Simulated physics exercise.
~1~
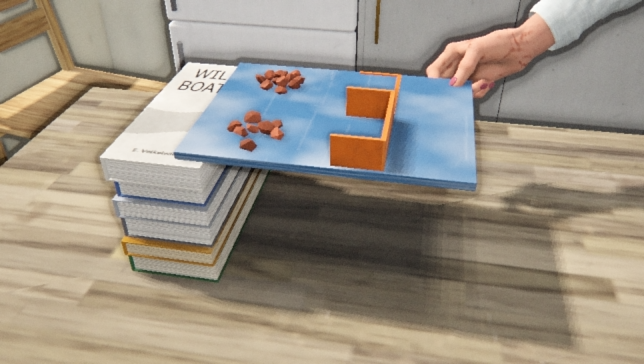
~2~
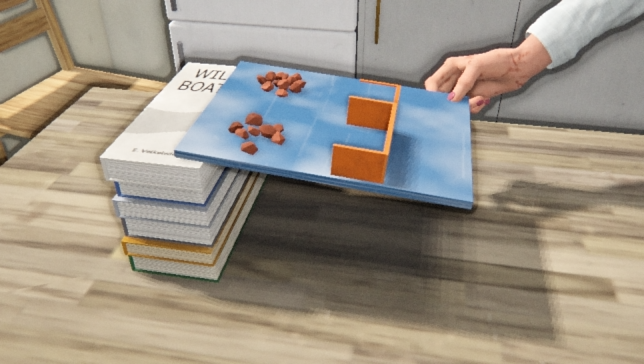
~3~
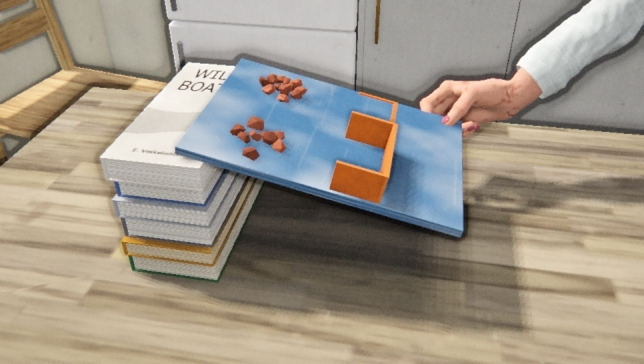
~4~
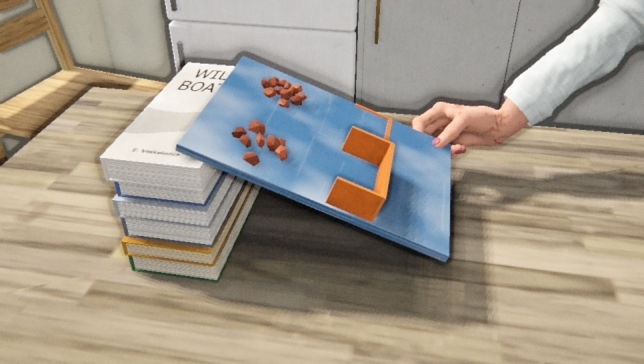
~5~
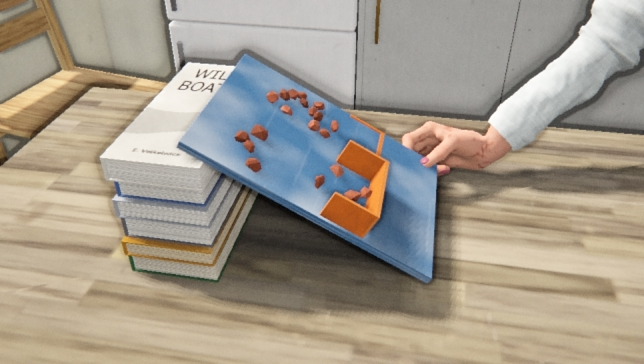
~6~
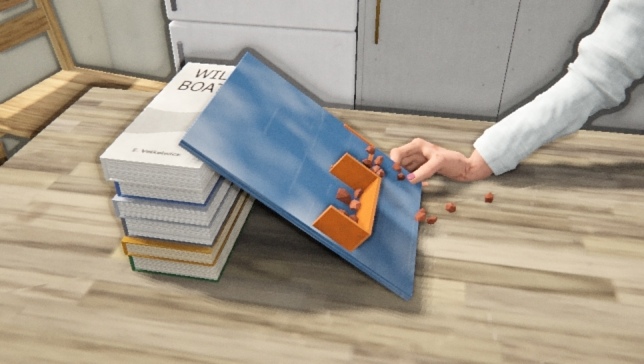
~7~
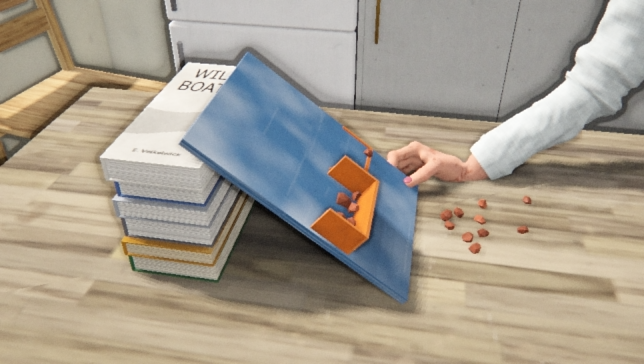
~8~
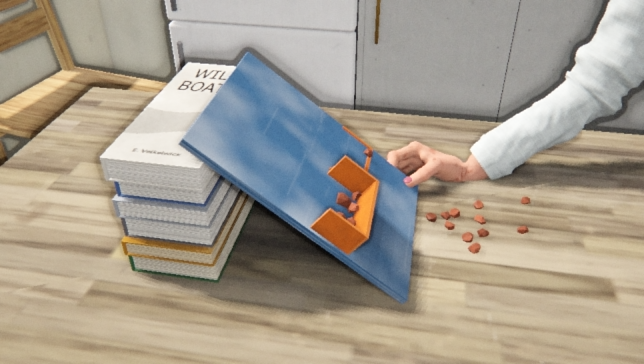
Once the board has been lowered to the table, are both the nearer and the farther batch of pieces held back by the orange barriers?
No, only the nearer batch is held, piled up behind its barrier. Most of the farther batch jumps its barrier and ends up scattered on the table.
